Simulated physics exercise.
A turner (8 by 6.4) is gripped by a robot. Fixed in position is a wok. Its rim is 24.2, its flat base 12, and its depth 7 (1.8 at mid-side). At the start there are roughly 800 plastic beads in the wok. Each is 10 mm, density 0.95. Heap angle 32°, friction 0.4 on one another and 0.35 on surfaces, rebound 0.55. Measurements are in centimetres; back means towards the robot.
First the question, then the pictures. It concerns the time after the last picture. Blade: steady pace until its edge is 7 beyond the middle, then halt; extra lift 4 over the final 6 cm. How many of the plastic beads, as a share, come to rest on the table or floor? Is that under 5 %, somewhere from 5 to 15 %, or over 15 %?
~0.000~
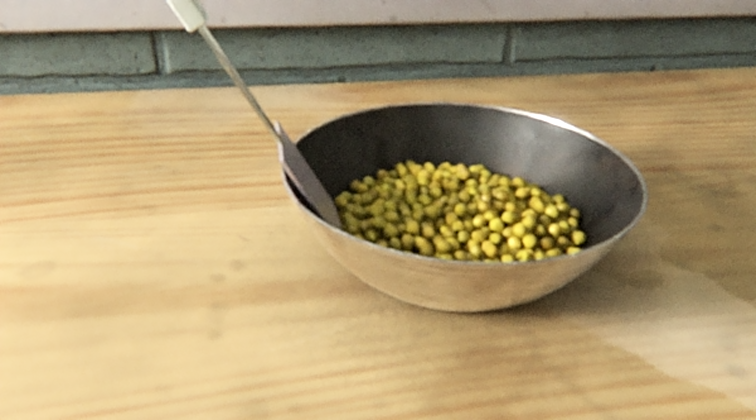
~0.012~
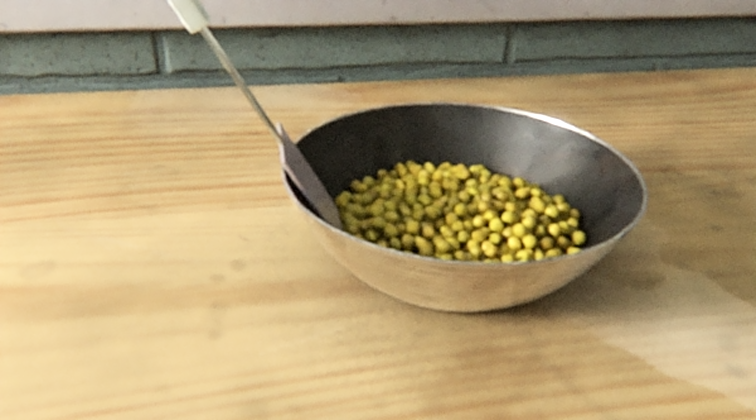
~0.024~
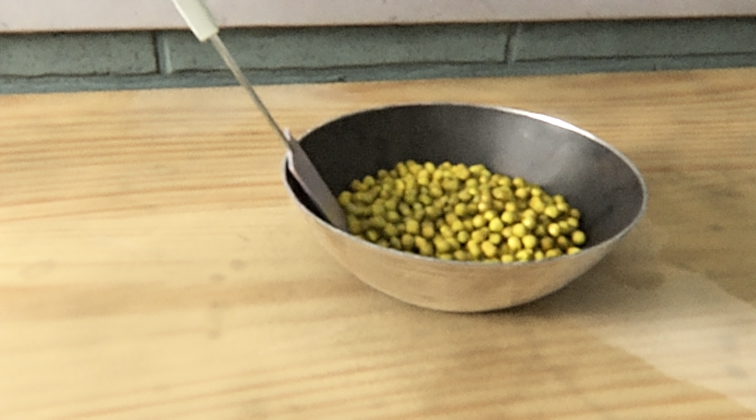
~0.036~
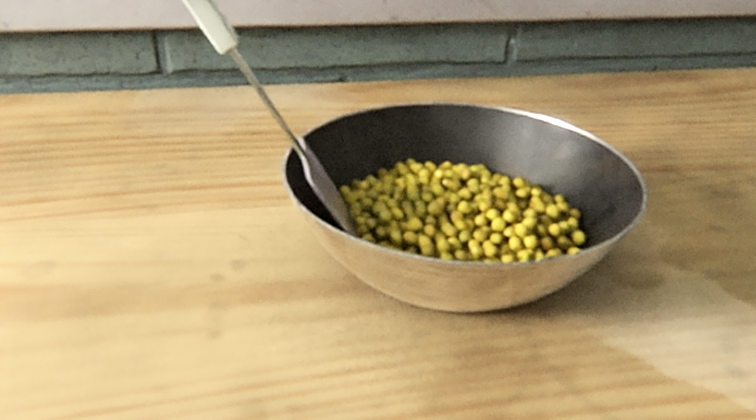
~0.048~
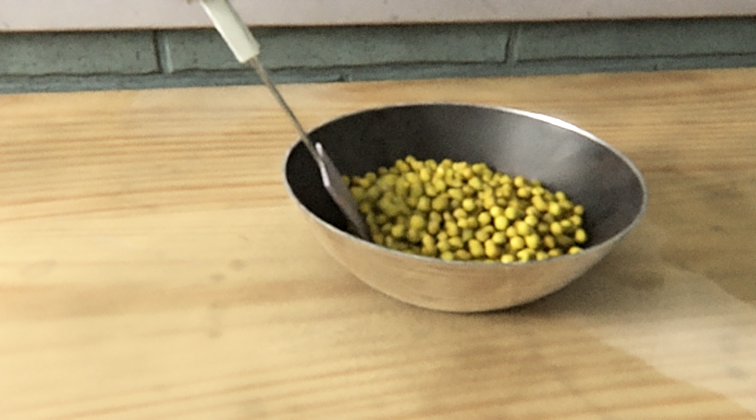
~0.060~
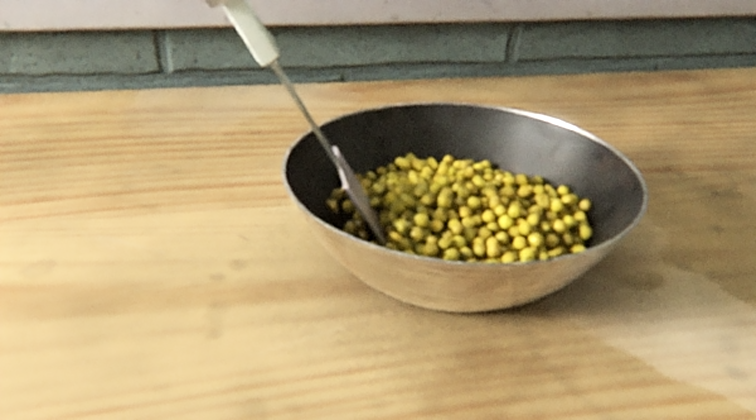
It is over 15 %.
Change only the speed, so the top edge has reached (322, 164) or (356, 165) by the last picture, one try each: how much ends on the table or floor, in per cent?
First try about 10 %, second try about 25 %.
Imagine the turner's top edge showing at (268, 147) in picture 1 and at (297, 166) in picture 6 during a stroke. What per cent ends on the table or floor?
Some 5 percent ends up on the table or floor.
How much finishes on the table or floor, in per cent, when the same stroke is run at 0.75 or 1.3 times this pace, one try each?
15 and 20 %.
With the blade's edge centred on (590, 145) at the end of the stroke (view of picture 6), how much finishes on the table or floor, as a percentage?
The share ending on the table or floor is about 30 per cent.
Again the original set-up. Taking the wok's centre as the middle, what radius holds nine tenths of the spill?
I reckon it's some 65 centimetres.
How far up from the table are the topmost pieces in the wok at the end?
It reaches about 6.5 cm.
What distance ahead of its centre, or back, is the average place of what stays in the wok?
Forward offset: Roughly 2.5 cm.
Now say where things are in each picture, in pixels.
The first picture shows turner top edge at (279, 140), sloping 61°; upper third of the load around (460, 215), from x 340 to 580, top at y 165; 805 in the wok.
The second picture shows turner top edge at (280, 141), sloping 61°; upper third of the load around (460, 215), from x 340 to 580, top at y 165.
The third picture shows turner top edge at (288, 147), sloping 61°; upper third of the load around (460, 215), from x 340 to 580, top at y 165.
The fourth picture shows turner top edge at (304, 156), sloping 61°; upper third of the load around (455, 214), from x 340 to 580, top at y 165.
The fifth picture shows turner top edge at (322, 163), sloping 61°; upper third of the load around (455, 209), from x 340 to 580, top at y 160.
The sixth picture shows turner top edge at (340, 166), sloping 61°; upper third of the load around (459, 208), from x 335 to 585, top at y 160; 805 in the wok.
By 0.10 s, sloping 61°, highest piece 11 above the table; 804 in the wok, 1 on the blade or in flight.
By 0.14 s, sloping 61°, highest piece 17 above the table; 804 in the wok, 1 on the blade or in flight.
By 0.36 s, sloping 61°, highest piece 23 above the table; 640 in the wok, 66 on the table or floor, 99 on the blade or in flight.
By 1.41 s, sloping 61°, highest piece 6 above the table; 640 in the wok, 165 on the table or floor.
Final count, 640 in the wok, 165 on the table or floor. That is 20 % on the table or floor.
